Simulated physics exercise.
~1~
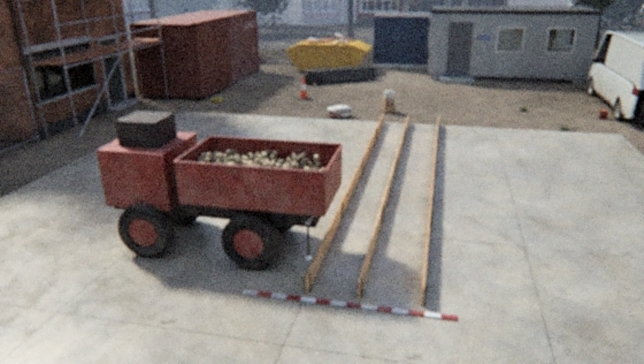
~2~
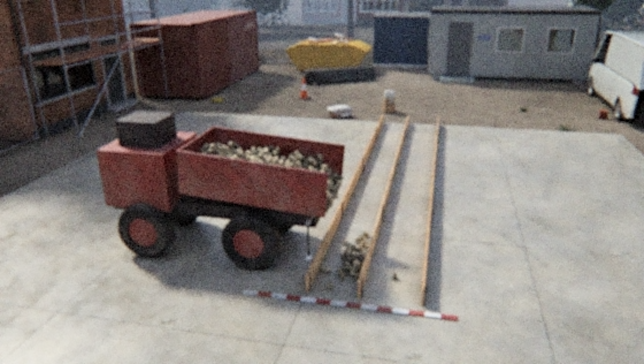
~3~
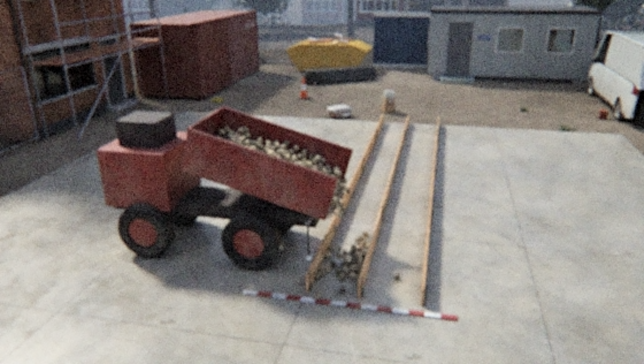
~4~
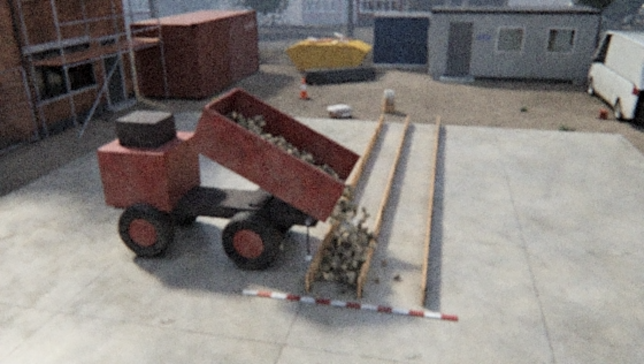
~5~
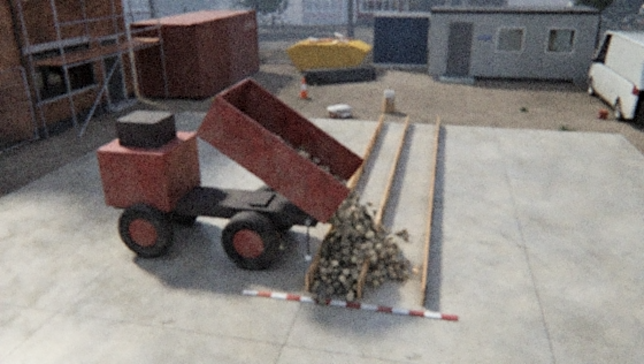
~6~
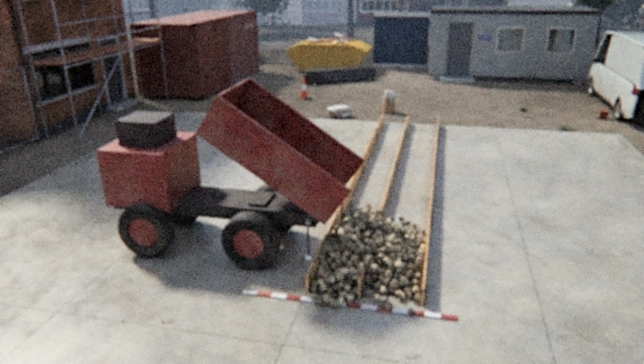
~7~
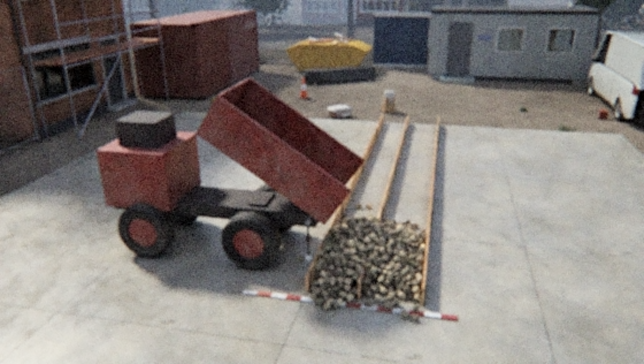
The clip opens on a concrete yard where a red dump truck, its bed loaded with stones, stands beside three long wooden boards forming two bays, with a striped staff lying across their near ends. A few stones spill from the right end of the bed into the near bay, and the bed begins to tilt. As it rises, more stones slide out and pile up there, then pour over the middle board into the far bay. The bed stops at a steep angle while the last stones tumble out. Finally it stands empty, with the stones spread across both bays.
